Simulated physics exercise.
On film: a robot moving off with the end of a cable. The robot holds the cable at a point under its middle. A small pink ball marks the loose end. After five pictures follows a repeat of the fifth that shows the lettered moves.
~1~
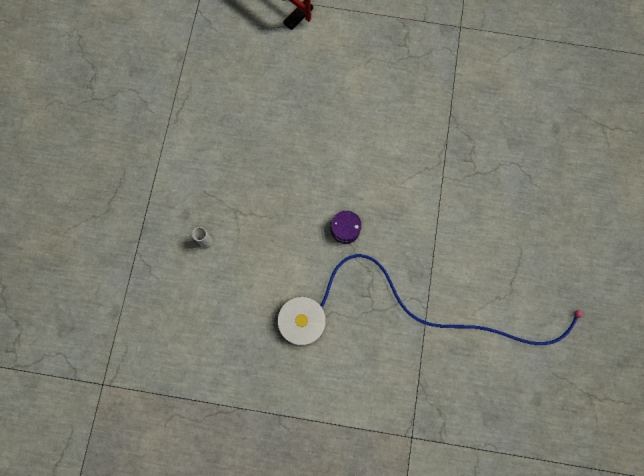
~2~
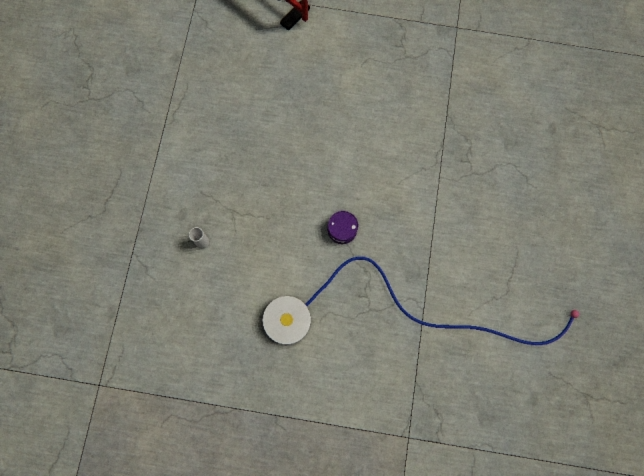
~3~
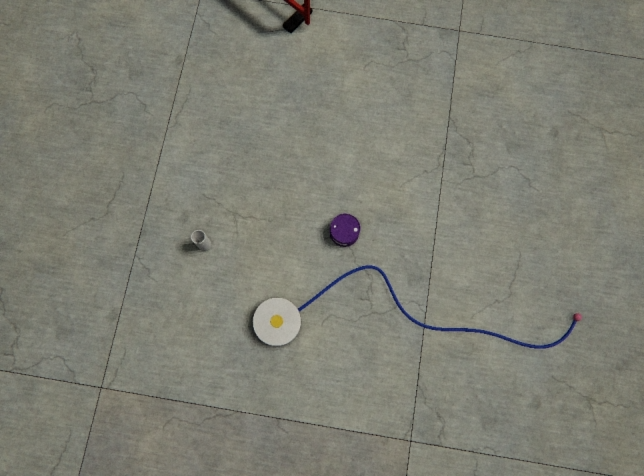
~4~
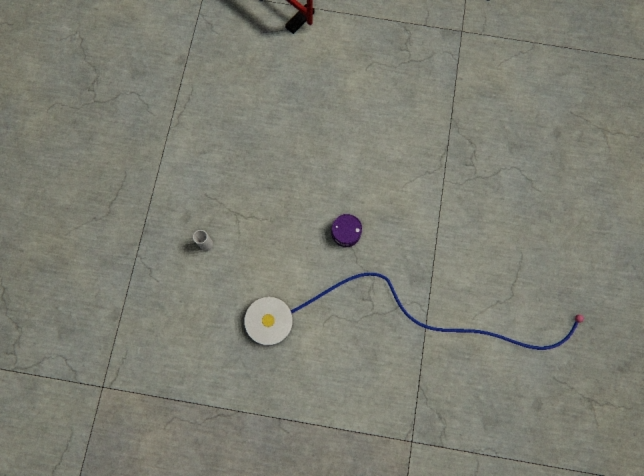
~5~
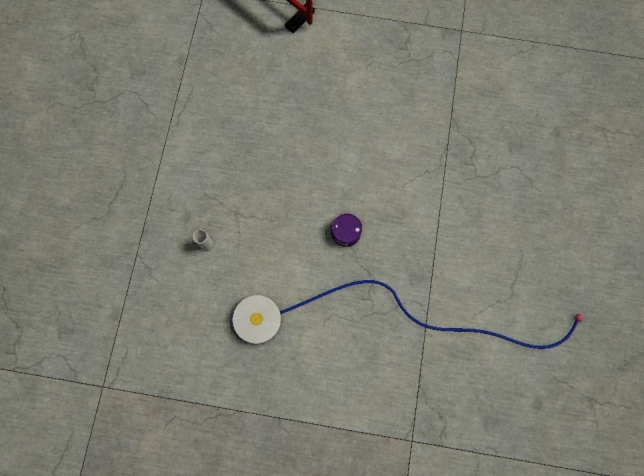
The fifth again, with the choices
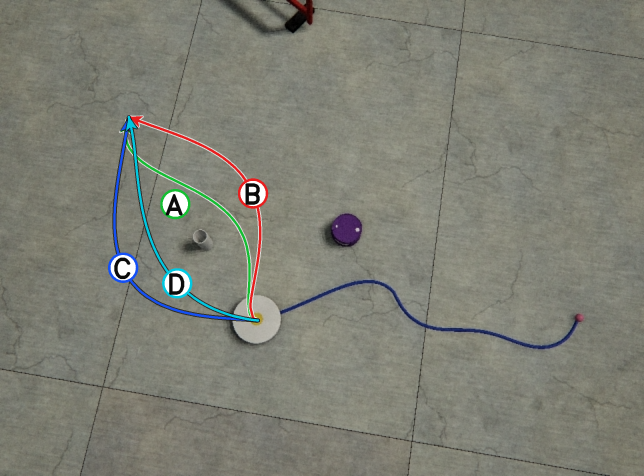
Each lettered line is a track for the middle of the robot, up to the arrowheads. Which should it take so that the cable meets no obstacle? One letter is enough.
Choose route A.
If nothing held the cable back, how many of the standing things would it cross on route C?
One.
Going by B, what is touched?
The purple tub.
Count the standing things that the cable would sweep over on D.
It sweeps one.
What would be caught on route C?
It is the white post.
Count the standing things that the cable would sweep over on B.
In all, one.
On the marked copy, A from (258, 321) via (212, 201) to (128, 120); B from (258, 321) via (248, 184) to (129, 117); C from (258, 321) via (121, 263) to (129, 119); D from (258, 321) via (152, 242) to (129, 117).
Following A. Soon after the start, robot (236, 222), middle of the cable (396, 306), free end (571, 328).
Later, robot (153, 167), middle of the cable (309, 247), free end (472, 317).
In the end, robot (126, 113), middle of the cable (258, 218), free end (414, 293); nothing has been touched.
As for the rest, B meets the purple tub; C meets the white post; D meets the white post.
